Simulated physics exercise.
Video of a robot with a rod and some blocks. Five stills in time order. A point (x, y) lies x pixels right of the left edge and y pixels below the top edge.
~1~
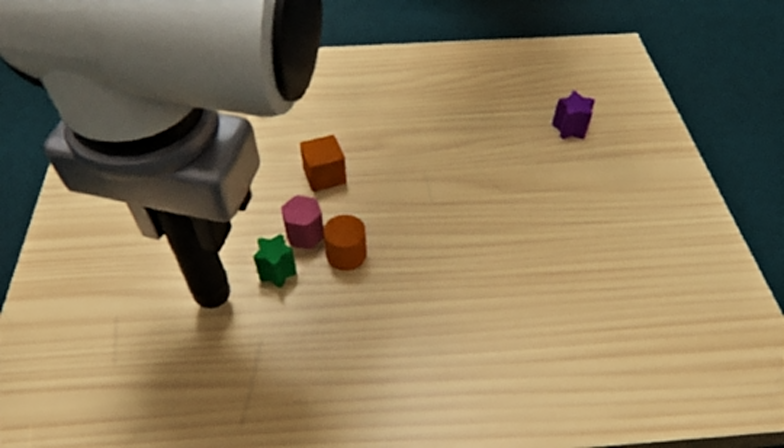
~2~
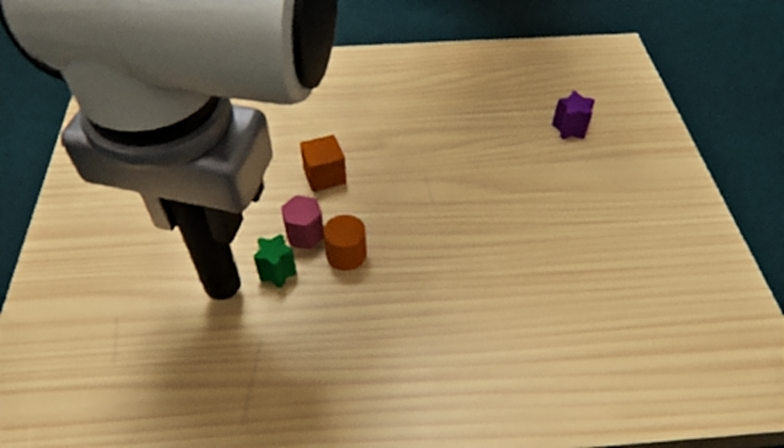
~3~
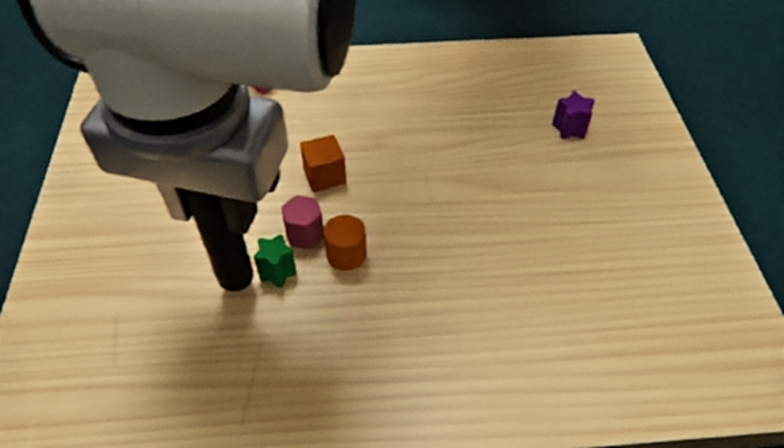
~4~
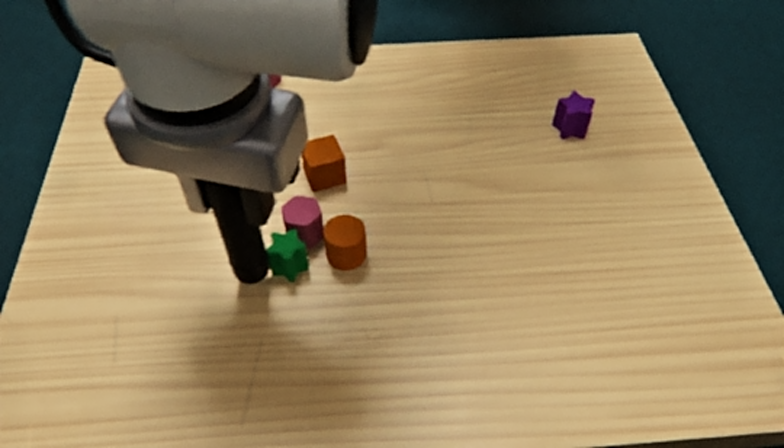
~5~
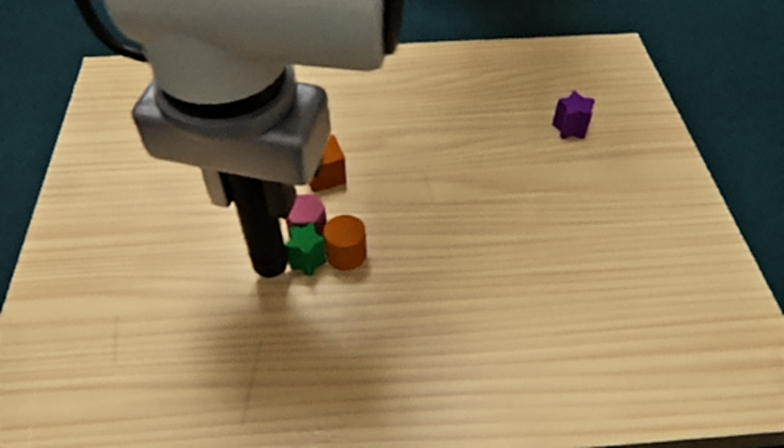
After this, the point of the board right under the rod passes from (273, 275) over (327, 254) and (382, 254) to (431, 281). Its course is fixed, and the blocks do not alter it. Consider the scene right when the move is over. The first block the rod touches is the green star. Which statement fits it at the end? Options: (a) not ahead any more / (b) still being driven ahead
a - not ahead any more.
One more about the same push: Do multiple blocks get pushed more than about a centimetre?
Yes - that is the case.
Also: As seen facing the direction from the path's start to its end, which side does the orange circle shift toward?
Its sideways move is to the left.
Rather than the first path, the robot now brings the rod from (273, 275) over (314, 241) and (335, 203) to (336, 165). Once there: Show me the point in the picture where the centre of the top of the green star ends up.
Its top centre lands on (354, 206).
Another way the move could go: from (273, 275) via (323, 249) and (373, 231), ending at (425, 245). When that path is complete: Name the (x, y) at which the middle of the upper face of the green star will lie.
Near (453, 208).
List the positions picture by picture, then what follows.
Rod tip (213, 294); block tops, green star (272, 248); pink hexagonal block (301, 209); orange square (322, 150); orange circle (344, 230), in the first frame.
Rod (223, 286); blocks unchanged, in the second frame.
Rod (236, 277); blocks unchanged, in the third frame.
Rod (252, 270); green star (285, 243), in the fourth frame.
Rod (271, 264); green star (304, 237); pink hexagonal block (304, 208); orange square partly hidden; orange circle (344, 230), in the fifth frame.
On the path given first. One third of the way, rod (326, 243); green star (362, 223), turned 25° clockwise; pink hexagonal block (307, 205), turned 15° anticlockwise; orange circle (397, 221).
Two thirds of the way, rod (383, 244); green star (410, 216), turned 30° clockwise; pink hexagonal block (307, 205), turned 15° anticlockwise; orange circle (446, 218).
At the end, rod (432, 271); green star (421, 221); pink hexagonal block (307, 205), turned 15° anticlockwise; orange square in place; orange circle (459, 214).
